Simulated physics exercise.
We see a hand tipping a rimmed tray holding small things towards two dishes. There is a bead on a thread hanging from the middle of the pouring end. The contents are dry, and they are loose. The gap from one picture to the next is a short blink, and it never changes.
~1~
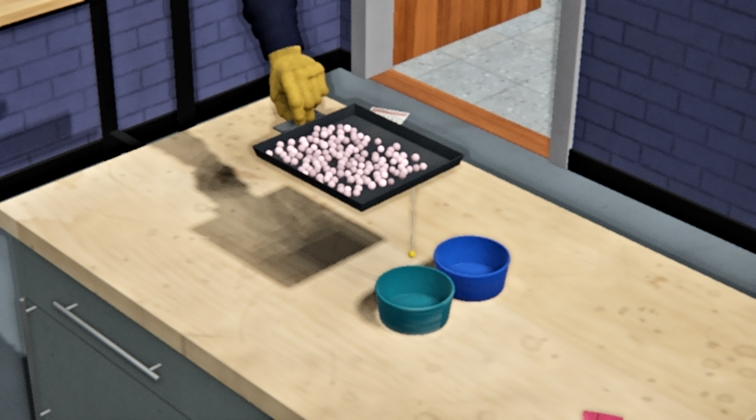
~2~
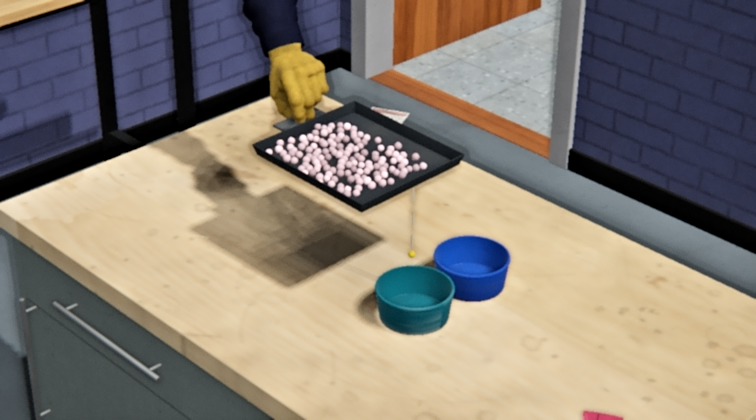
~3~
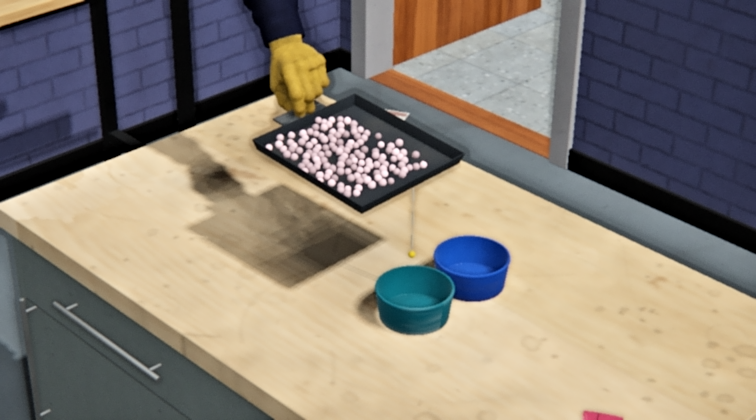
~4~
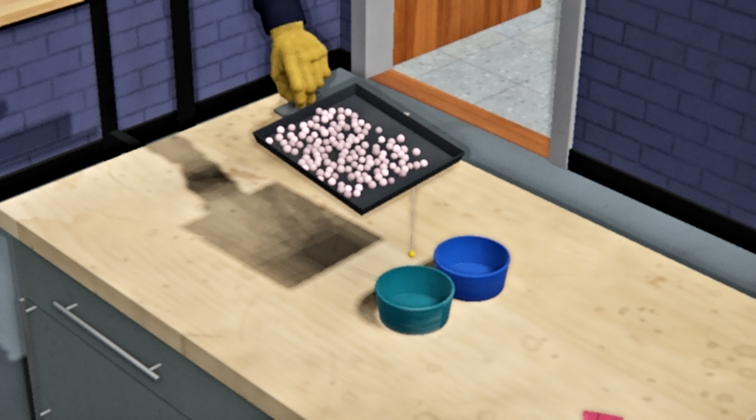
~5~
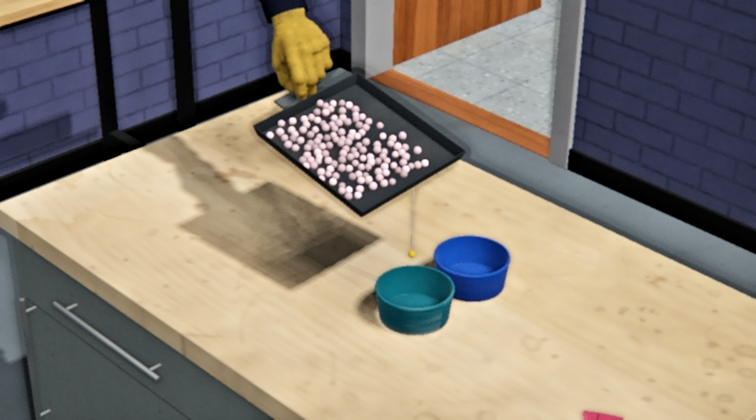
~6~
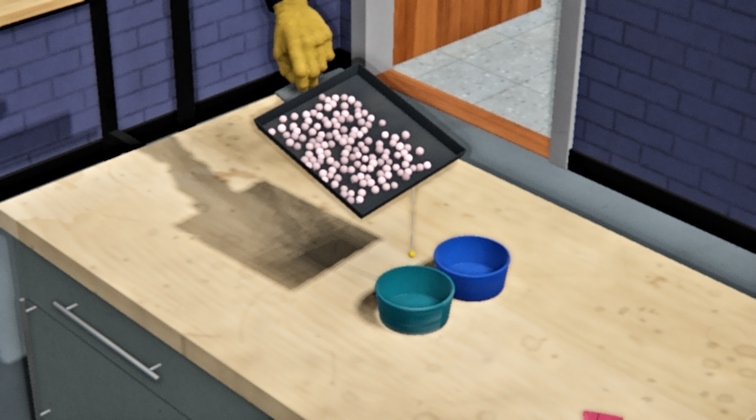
A yellow-gloved hand holds a dark rimmed tray of small pale pink balls level above a wooden counter, near a teal dish and a blue one. The hand then rises slightly, gradually tilting the tray toward the dishes, and the loose balls shift a little within it.
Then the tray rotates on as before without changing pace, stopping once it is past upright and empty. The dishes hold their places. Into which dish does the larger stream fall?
The fuller one at the end is the dish on the left, no doubt.
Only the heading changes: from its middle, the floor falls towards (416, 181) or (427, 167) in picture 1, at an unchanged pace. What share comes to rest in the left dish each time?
Lab note: Case 1 near 30 %, case 2 near 0 %.
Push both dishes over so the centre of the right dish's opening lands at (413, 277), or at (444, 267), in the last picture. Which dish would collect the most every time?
First try: The leftmost dish. Second try: The leftmost dish.
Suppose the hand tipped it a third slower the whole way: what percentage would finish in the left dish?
Near 30 %.
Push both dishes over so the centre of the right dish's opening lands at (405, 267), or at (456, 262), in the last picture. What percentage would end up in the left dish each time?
60 %, then 70 %.
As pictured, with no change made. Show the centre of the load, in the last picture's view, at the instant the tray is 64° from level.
Centre estimate: (377, 204).
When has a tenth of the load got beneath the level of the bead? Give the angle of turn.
Close to 60 degrees, I reckon.
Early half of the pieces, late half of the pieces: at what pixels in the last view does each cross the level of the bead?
For the early half I get (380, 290), and for the late half (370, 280).
Just after the last frame, tray tipped steeply; the larger part on the tray; about a tenth in the left dish; about a tenth outside both; about a tenth in the air.
A moment on, tray tipped past a quarter turn; just a few on the tray; roughly a third in the left dish; roughly half outside both; about a tenth in the air.
Further on, tray tipped past a quarter turn; roughly a third in the left dish; roughly two thirds outside both.
When it is over, tray tipped past a quarter turn; roughly a third in the left dish; not one in the right dish; roughly two thirds outside both.
